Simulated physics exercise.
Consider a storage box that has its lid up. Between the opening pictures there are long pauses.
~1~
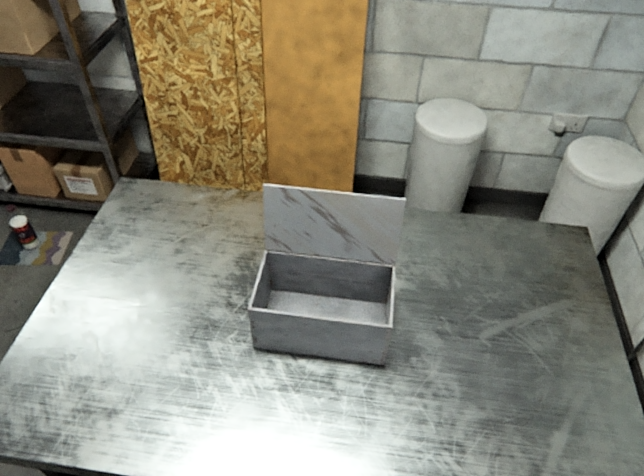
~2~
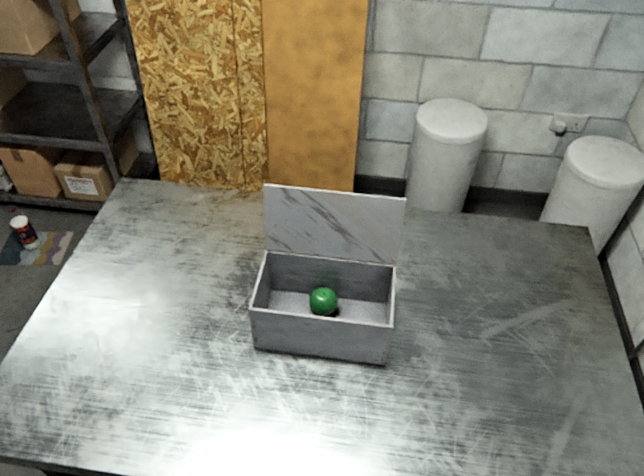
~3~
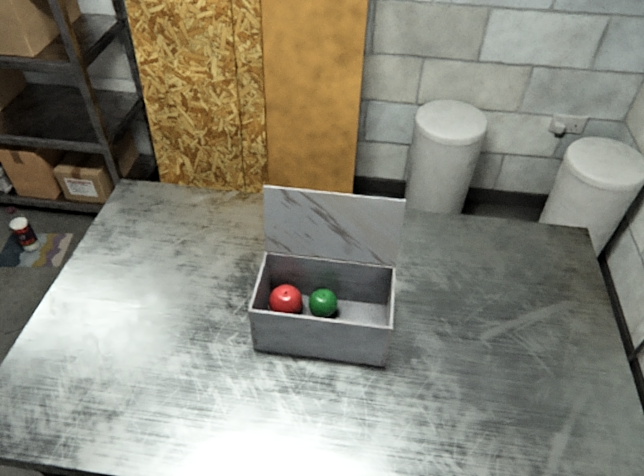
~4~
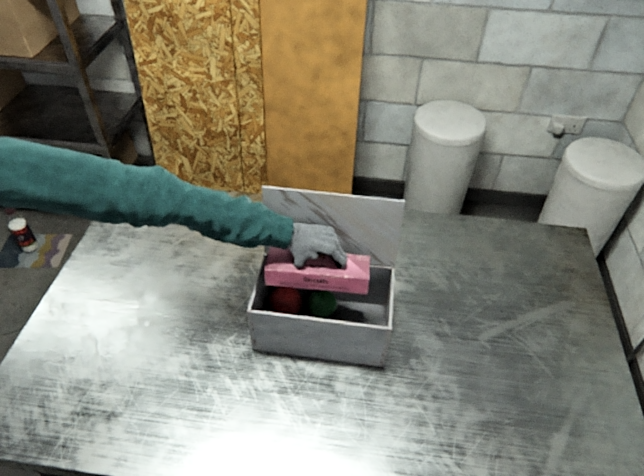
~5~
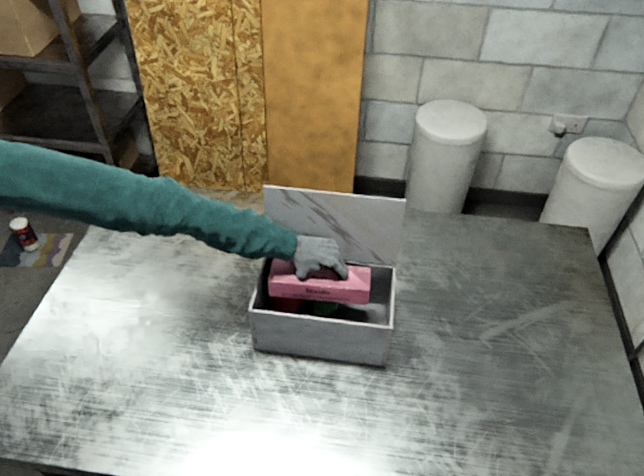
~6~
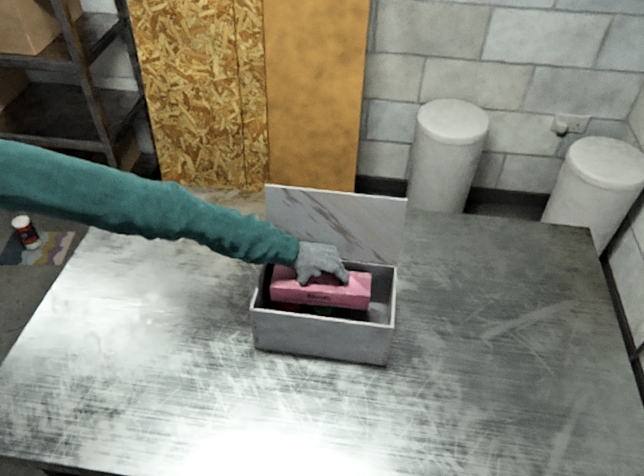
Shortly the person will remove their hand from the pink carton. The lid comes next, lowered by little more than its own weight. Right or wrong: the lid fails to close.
Wrong, it closes.
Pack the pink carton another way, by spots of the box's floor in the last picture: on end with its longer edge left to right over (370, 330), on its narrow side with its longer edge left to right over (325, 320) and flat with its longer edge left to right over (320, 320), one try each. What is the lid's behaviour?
Try 1: Lid stays raised; try 2: Lid goes down; try 3: Lid goes down.
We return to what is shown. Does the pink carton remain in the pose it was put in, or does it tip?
By the end it has leaned over.
Then, 0.40 s on from there, pink carton on its side near (325, 325).
Then, 1.30 s on from there, lid 78° above the rim; pink carton on its side near (324, 334).
Then, 1.80 s on from there, lid 43° above the rim; pink carton on its side near (324, 334).
Then, 2.10 s on from there, lid 17° above the rim; pink carton on its side near (324, 334); green apple shifted a little.
In the end, lid shut; toppled in the box, pink carton; the other 2 unmoved. At the end, from the last picture's camera, pink carton near (324, 334).
